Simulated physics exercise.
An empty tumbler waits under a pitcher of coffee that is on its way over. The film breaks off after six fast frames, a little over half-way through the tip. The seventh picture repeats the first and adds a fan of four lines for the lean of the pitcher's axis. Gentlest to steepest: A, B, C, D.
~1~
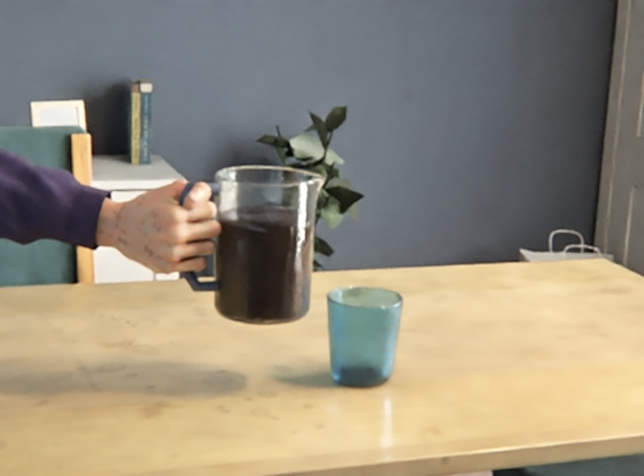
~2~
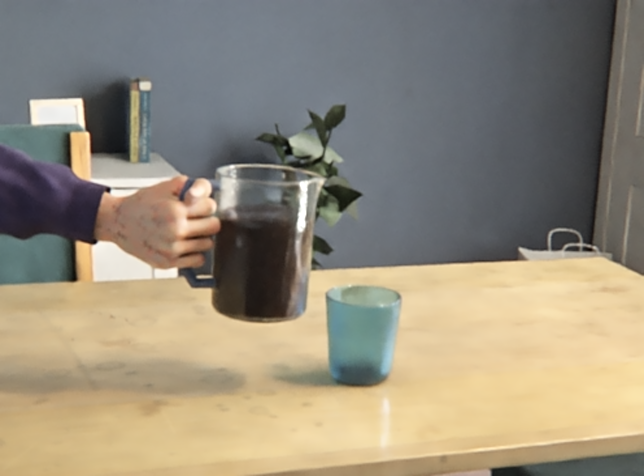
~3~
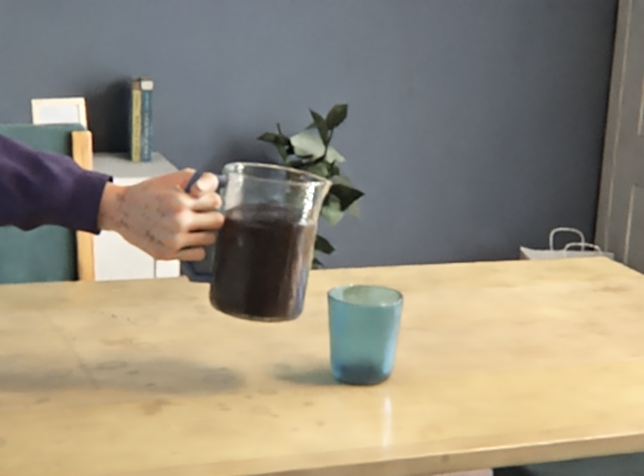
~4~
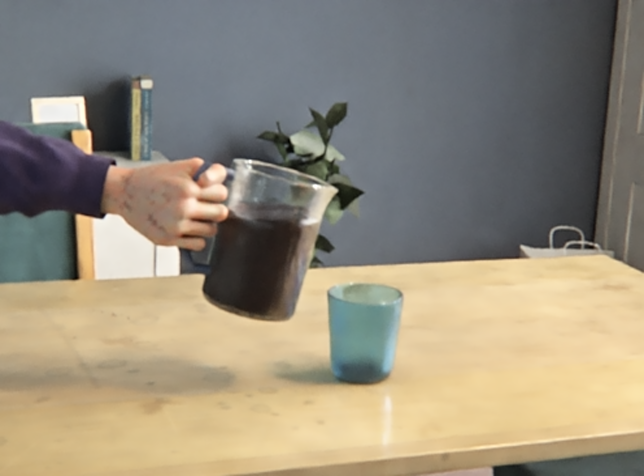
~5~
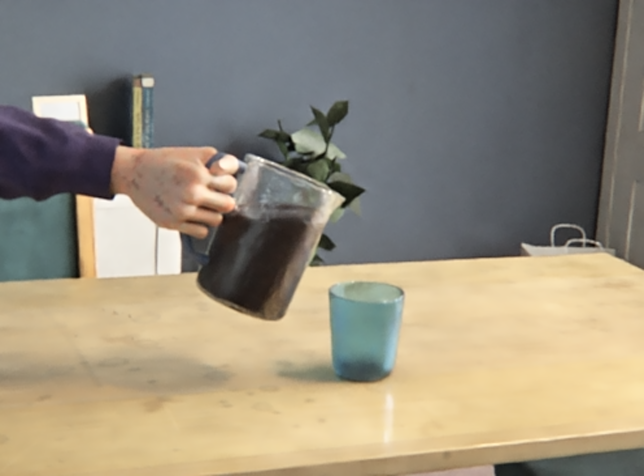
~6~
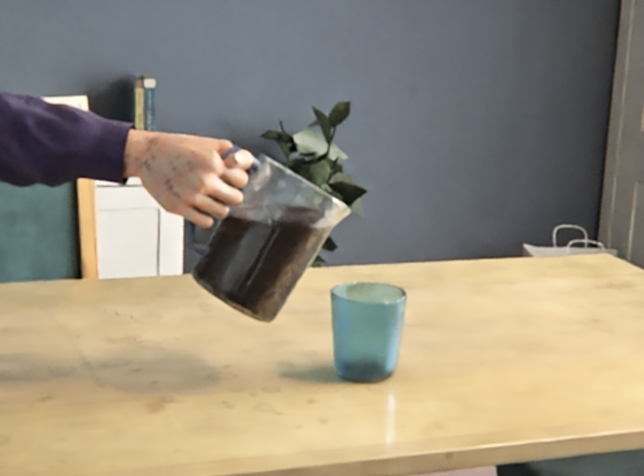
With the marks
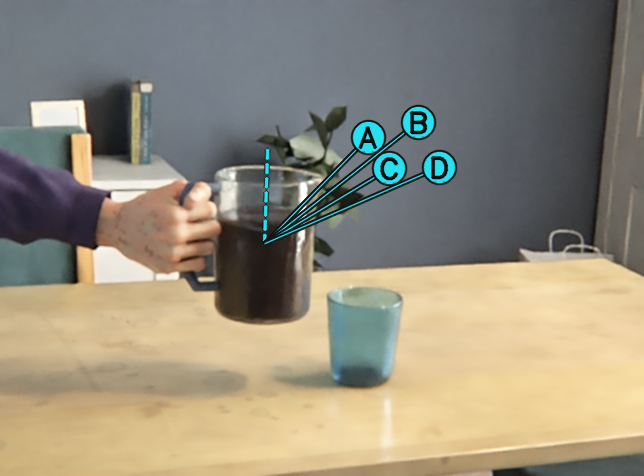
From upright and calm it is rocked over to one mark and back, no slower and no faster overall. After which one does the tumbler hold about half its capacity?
Line C.
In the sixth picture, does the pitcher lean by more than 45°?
No, it does not.
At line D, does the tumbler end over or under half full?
Over.
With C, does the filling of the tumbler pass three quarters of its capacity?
No, it does not.
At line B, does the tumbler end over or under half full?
Under.
On the marked copy, A at (356, 149); B at (404, 132); C at (374, 177); D at (424, 174).
With A, the tumbler ends with about 10 % of what it can hold.
With B, the tumbler ends with about 27 % of what it can hold.
With C, the tumbler ends with about 51 % of what it can hold.
With D, the tumbler ends with about 73 % of what it can hold; 5 % of the coffee is spilt.
